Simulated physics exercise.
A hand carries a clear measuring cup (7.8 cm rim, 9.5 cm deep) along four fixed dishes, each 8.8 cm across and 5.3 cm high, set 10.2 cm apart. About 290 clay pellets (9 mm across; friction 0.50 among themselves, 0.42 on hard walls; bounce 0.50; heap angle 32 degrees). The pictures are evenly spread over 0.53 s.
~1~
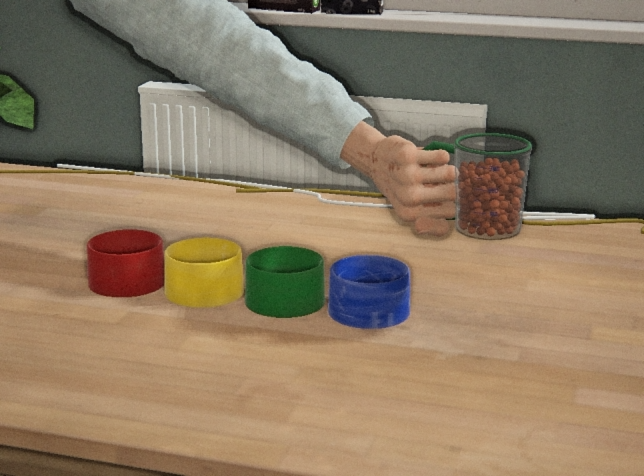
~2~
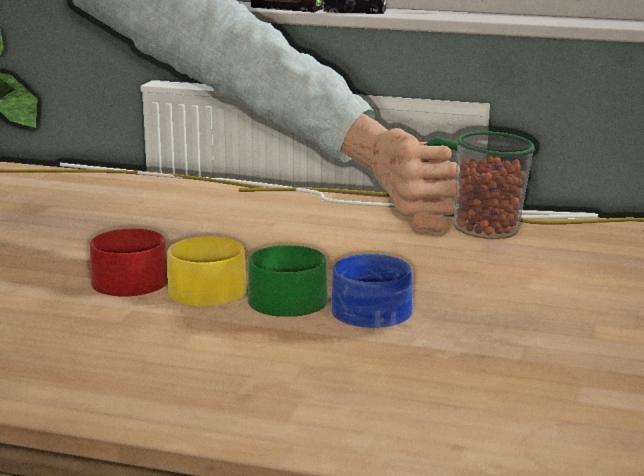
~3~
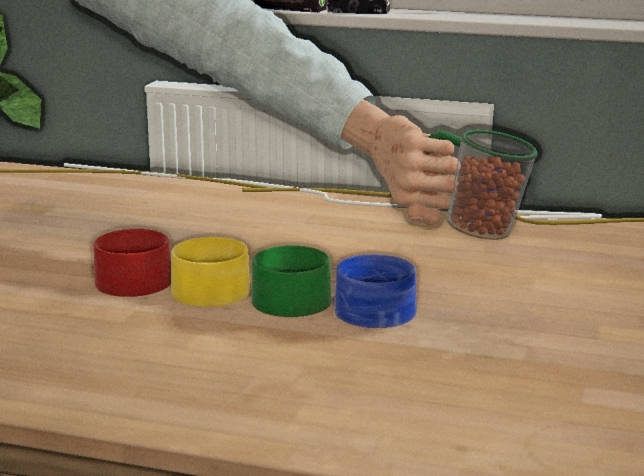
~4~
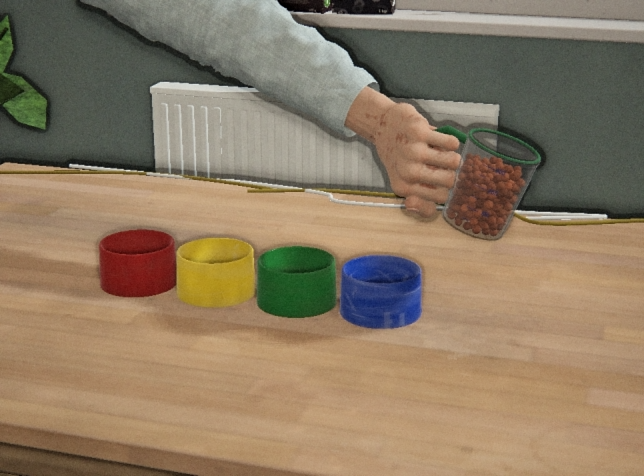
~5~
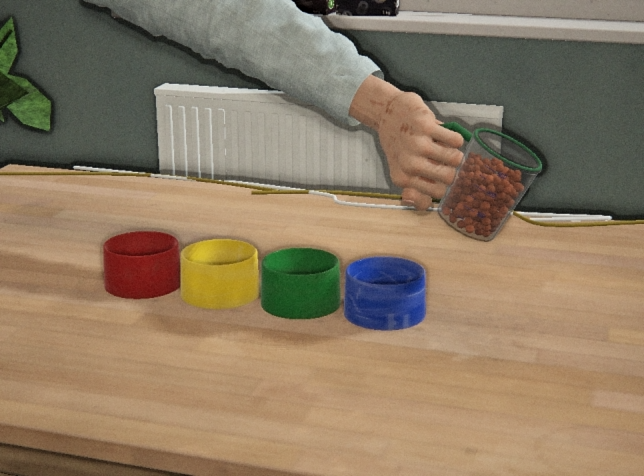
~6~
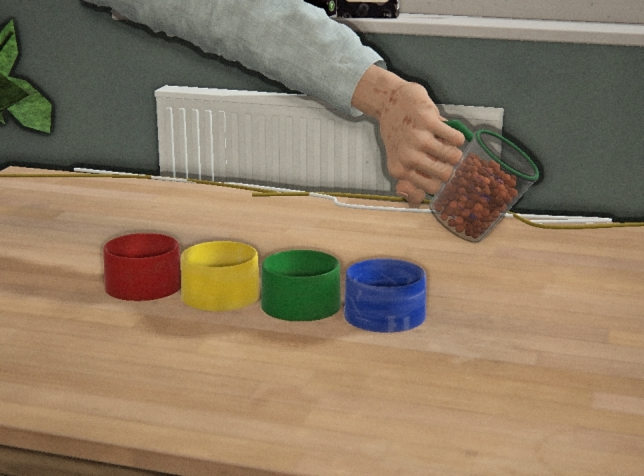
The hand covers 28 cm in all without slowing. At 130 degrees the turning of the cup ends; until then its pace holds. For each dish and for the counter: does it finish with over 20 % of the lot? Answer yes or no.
Red: No, blue: No, green: No, yellow: No, counter: Yes.
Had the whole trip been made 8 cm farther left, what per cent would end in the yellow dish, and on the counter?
Yellow 0, counter 0.
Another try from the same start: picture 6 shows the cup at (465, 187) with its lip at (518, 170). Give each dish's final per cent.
Red 0; blue 90; green 0; yellow 0.
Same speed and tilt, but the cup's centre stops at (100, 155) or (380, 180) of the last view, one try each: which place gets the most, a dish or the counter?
The winner: Counter; counter.
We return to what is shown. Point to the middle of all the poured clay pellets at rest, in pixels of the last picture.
At about (479, 324).
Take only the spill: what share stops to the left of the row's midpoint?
About 0 per cent.
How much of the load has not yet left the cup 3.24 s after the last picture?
About 0 per cent.
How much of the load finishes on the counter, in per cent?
Some 100 per cent.
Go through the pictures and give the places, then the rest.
The first frame shows cup at (490, 187), tilt 0 degrees, lip at (530, 147), moved 0.0 cm; middle of the pieces at (490, 198); blue dish at (370, 270); green dish at (285, 260); yellow dish at (203, 251); red dish at (125, 242).
The second frame shows cup at (491, 185), tilt 3 degrees, lip at (532, 148), moved 0.3 cm; middle of the pieces at (489, 196).
The third frame shows cup at (489, 185), tilt 11 degrees, lip at (535, 153), moved 0.9 cm; middle of the pieces at (486, 196).
The fourth frame shows cup at (488, 186), tilt 18 degrees, lip at (539, 160), moved 1.5 cm; middle of the pieces at (484, 195).
The fifth frame shows cup at (487, 186), tilt 26 degrees, lip at (540, 168), moved 2.1 cm; middle of the pieces at (481, 196).
The sixth frame shows cup at (481, 188), tilt 33 degrees, lip at (537, 176), moved 2.7 cm; middle of the pieces at (475, 197); blue dish at (386, 273); green dish at (301, 264); yellow dish at (219, 255); red dish at (141, 246).
Then, 1.94 s after the last picture, tilt 130 degrees; cup holds 0 %.
Then, 3.24 s after the last picture, tilt 130 degrees; cup holds 0 %.
Then, 4.46 s after the last picture, tilt 130 degrees; cup holds 0 %.
In the end, red 0 %, blue 0 %, green 0 %, yellow 0 %, counter 100 %.
